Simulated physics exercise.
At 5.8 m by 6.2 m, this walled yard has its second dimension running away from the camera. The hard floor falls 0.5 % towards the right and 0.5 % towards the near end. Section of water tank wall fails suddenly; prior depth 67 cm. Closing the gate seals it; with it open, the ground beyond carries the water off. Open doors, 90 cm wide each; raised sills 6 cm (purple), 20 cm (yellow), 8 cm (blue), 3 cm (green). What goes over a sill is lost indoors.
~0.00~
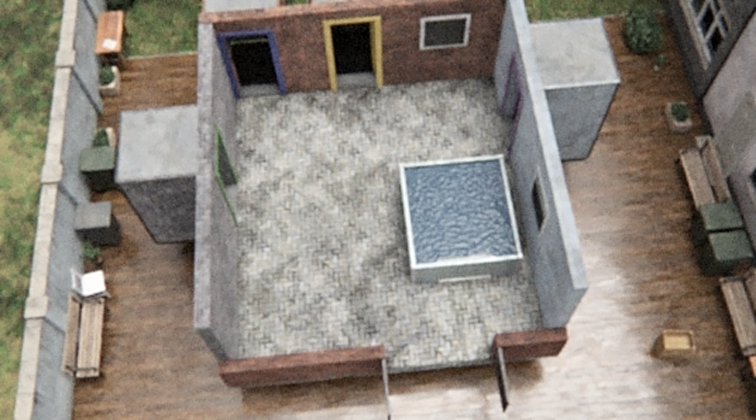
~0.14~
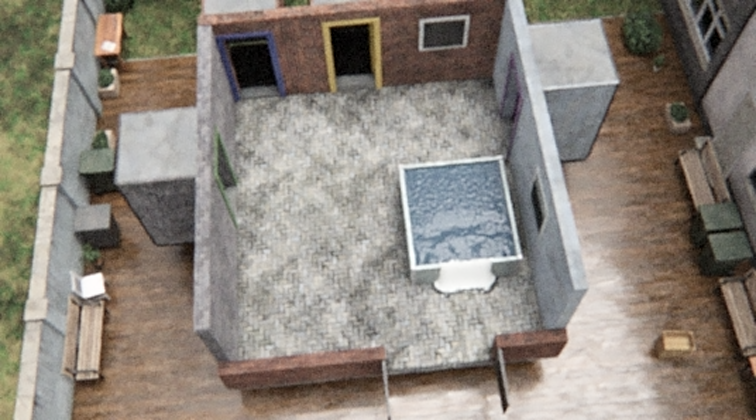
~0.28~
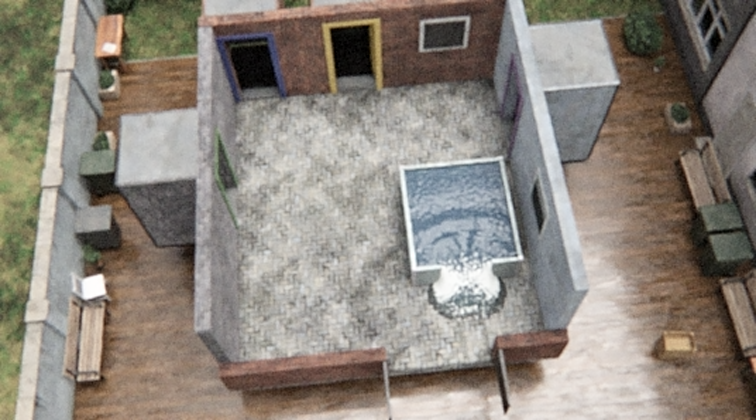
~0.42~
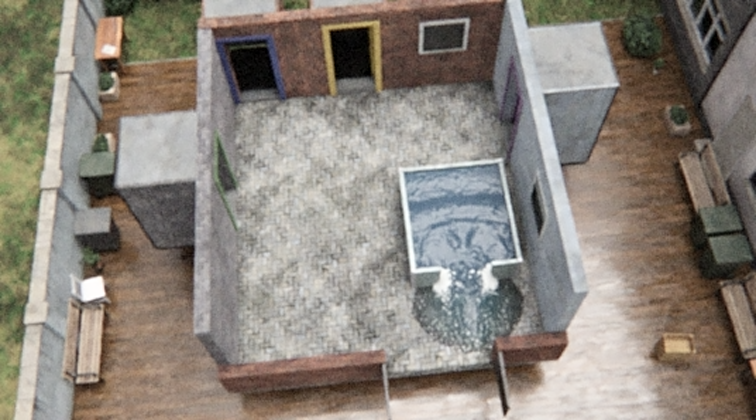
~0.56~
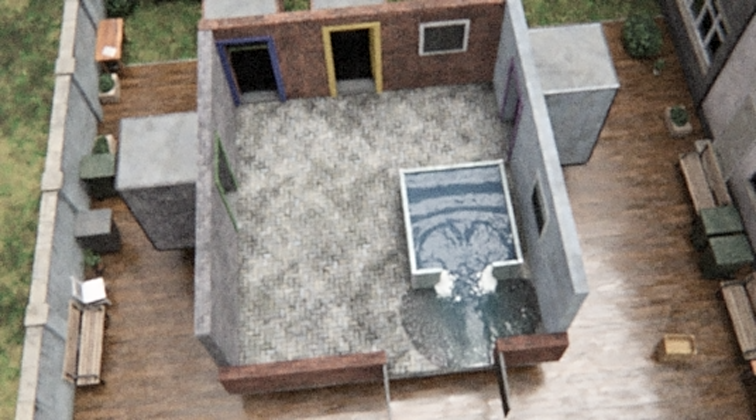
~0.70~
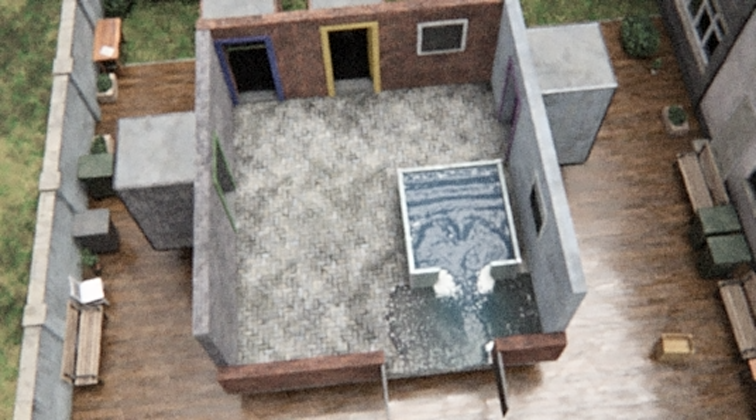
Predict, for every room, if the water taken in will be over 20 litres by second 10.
Prediction: For the purple door, not over 20 litres; for the yellow door, not over 20 litres; for the blue door, not over 20 litres; for the green door, not over 20 litres.
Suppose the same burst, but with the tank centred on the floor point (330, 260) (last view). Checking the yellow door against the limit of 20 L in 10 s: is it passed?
Yellow: Within limit.
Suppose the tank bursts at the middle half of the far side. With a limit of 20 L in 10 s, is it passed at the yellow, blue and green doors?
Then yellow does not exceed it, blue exceeds it, green exceeds it.
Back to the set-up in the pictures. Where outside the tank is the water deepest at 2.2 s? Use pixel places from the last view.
At about (535, 346).
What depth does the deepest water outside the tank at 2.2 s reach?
Up to near 38 cm.
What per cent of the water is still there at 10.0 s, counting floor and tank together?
About 38 percent of the water remains.
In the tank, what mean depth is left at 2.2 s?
38 cm.
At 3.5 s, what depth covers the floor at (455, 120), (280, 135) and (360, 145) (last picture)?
First 0 cm, then 0 cm, then 0 cm.
After 1.4 s water covers 15 % of the floor and is deepest (48 cm) near (544, 345); purple door not reached, yellow door not reached, blue door not reached, green door not reached.
After 2.2 s water covers 15 % of the floor and is deepest (38 cm) near (535, 346); purple door not reached, yellow door not reached, blue door not reached, green door not reached.
After 3.5 s water covers 25 % of the floor and is deepest (24 cm) near (468, 290); purple door 6 cm at the sill, 0 L in, yellow door not reached, blue door not reached, green door not reached.
After 6.0 s water covers 35 % of the floor and is deepest (16 cm) near (535, 346); purple door 4 cm at the sill, 0 L in, yellow door 2 cm at the sill, 0 L in, blue door not reached, green door not reached.
After 10.0 s water covers 50 % of the floor and is deepest (10 cm) near (535, 346); purple door 2 cm at the sill, 0 L in, yellow door 2 cm at the sill, 0 L in, blue door not reached, green door not reached.
